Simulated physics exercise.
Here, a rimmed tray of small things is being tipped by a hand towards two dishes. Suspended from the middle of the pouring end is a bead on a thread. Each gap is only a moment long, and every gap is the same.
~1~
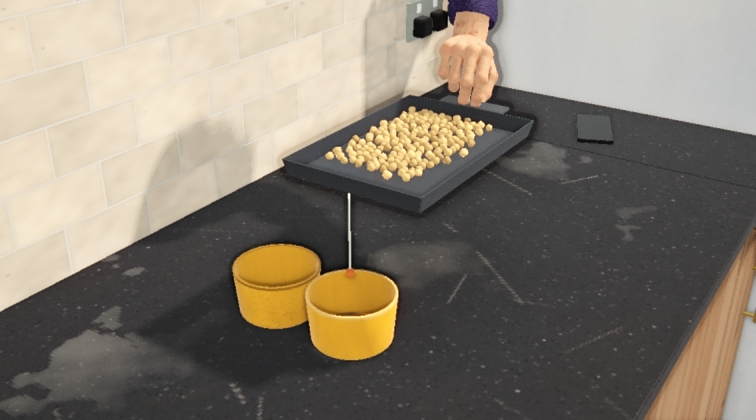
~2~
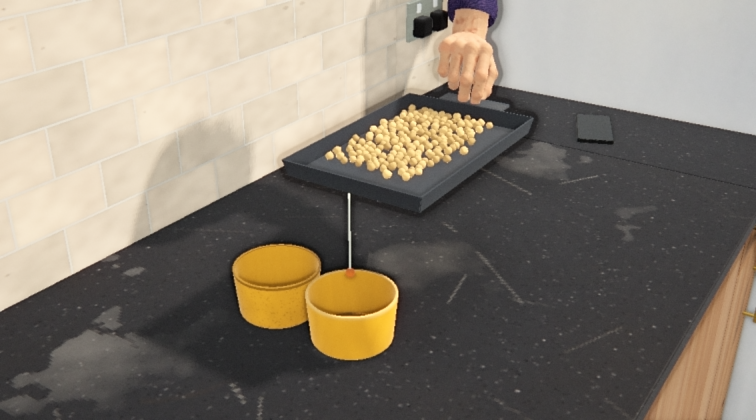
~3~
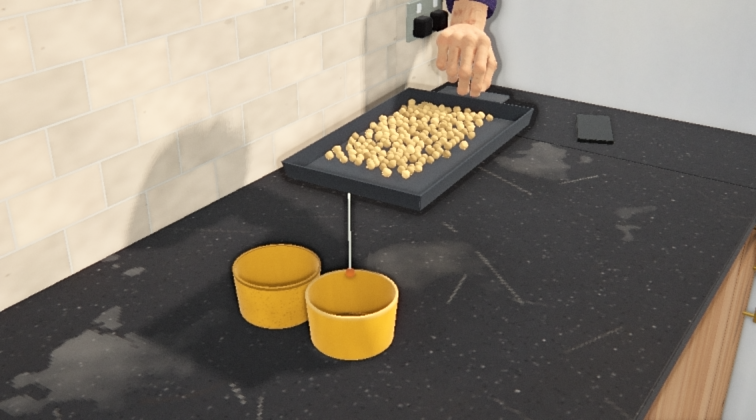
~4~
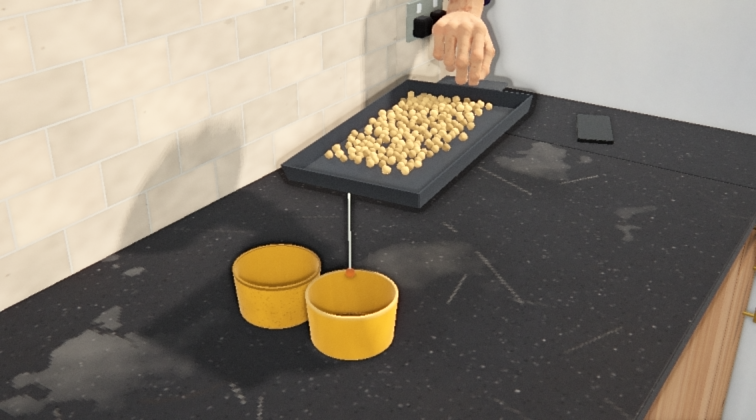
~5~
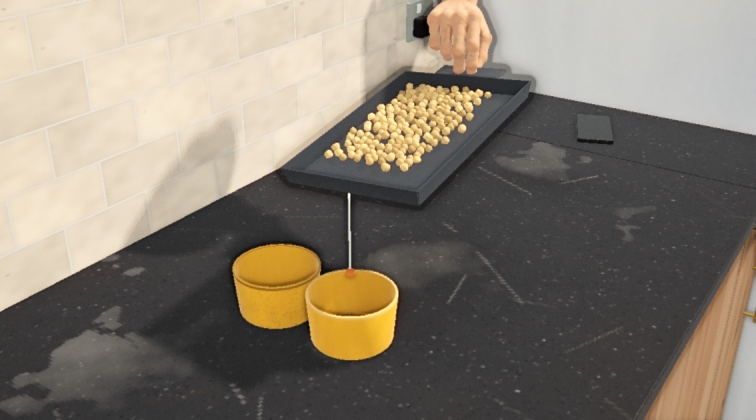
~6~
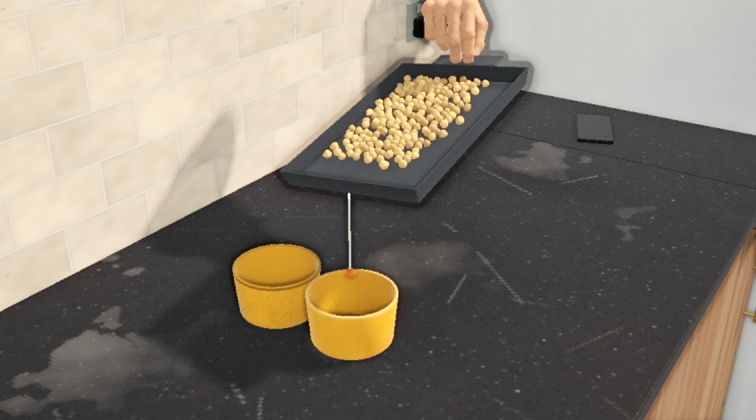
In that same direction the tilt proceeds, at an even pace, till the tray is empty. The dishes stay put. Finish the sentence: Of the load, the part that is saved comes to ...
More than half of it.
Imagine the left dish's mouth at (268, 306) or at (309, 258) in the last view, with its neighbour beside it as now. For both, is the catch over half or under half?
In order, they'd catch a minor share, and next a major share.
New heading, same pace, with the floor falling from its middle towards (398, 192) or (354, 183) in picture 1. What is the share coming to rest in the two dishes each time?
In turn 30 and 50 in a hundred.
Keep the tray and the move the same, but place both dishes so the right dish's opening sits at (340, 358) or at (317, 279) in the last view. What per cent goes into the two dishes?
Roughly 0% first, roughly 80% second.
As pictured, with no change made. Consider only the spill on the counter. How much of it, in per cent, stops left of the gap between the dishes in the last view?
Estimate: Near 90 per cent.
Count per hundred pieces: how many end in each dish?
Out of every hundred, close to 80 go left and close to 10 go right.
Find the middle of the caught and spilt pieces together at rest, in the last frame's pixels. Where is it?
Near (280, 301).
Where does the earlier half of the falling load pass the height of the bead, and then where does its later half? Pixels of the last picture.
The opening part goes through (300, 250); what follows goes through (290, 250).
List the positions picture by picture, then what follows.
Corners of the pouring end near (288, 158) and (420, 195), level; middle of the load near (416, 140), dried chickpeas; left dish near (250, 302); right dish near (325, 332); bead on its thread near (350, 273), in the first picture.
Corners of the pouring end near (288, 159) and (420, 195), level; middle of the load near (416, 139), in the second picture.
Corners of the pouring end near (287, 161) and (419, 193), tipped barely, lowest at the left corner; middle of the load near (416, 135), in the third picture.
Corners of the pouring end near (286, 163) and (418, 191), tipped a little, lowest at the left corner; middle of the load near (415, 128), in the fourth picture.
Corners of the pouring end near (286, 166) and (416, 188), tipped a little, lowest at the left corner; middle of the load near (414, 122), in the fifth picture.
Corners of the pouring end near (285, 169) and (414, 186), tipped clearly, lowest at the left corner; middle of the load near (412, 116); left dish near (250, 302); right dish near (325, 332), in the sixth picture.
Shortly afterwards, tray tipped steeply; all but a few on the tray; only a few in the air.
Next, tray tipped right over; all but a few on the tray; only a few in the left dish; only a few in the air.
Some moments later, tray tipped past a quarter turn; a little in the right dish; the bulk in the left dish; a little outside both.
In the end, tray tipped past a quarter turn; a little in the right dish; the bulk in the left dish; a little outside both.
